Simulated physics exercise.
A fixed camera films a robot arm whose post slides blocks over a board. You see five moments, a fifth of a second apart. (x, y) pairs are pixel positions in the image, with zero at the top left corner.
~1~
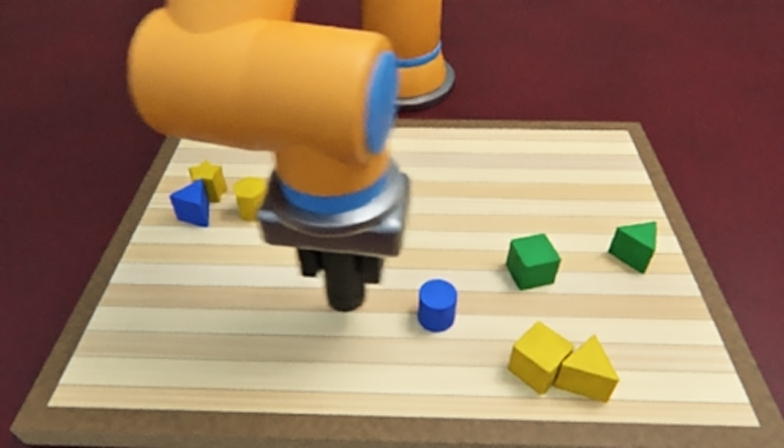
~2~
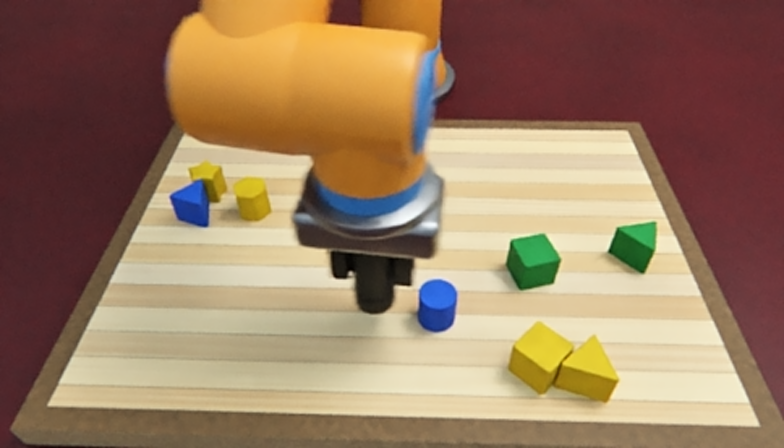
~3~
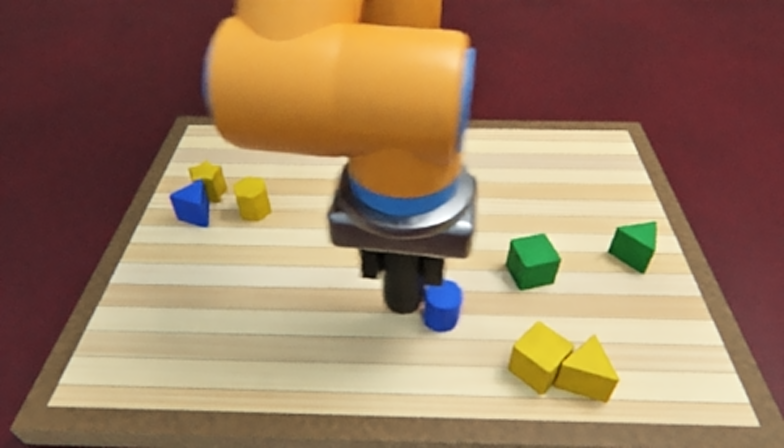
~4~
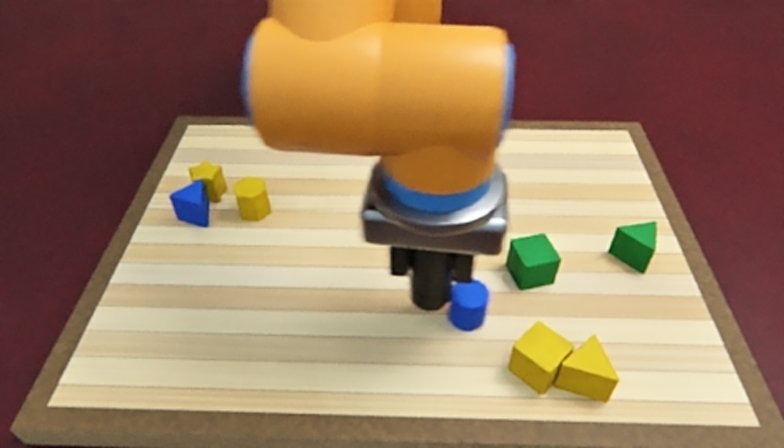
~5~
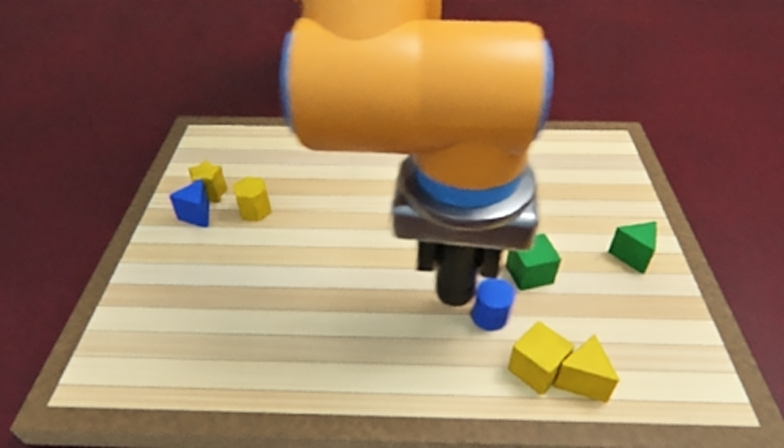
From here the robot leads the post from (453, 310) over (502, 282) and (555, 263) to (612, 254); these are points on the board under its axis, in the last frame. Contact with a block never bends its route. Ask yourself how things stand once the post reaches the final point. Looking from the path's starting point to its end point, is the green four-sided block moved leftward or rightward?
Its sideways move is to the left.
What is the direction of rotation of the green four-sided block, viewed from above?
From above, counter-clockwise.
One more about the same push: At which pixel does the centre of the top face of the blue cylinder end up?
Located at (524, 287).
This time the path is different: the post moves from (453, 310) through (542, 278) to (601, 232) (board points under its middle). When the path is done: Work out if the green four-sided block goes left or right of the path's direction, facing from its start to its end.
It will end up to the left.
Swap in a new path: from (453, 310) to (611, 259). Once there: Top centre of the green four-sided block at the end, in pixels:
Somewhere near (584, 213).
The first path, step by step. One third of the way, post at (506, 264); blue cylinder at (524, 287); green four-sided block at (542, 246).
Two thirds of the way, post at (561, 245); blue cylinder at (524, 287); green four-sided block at (593, 227).
At the end, post at (619, 236); blue cylinder at (524, 287); green four-sided block at (630, 207), turned 40° anticlockwise; yellow four-sided block still; green triangular block at (660, 225), turned 75° clockwise.
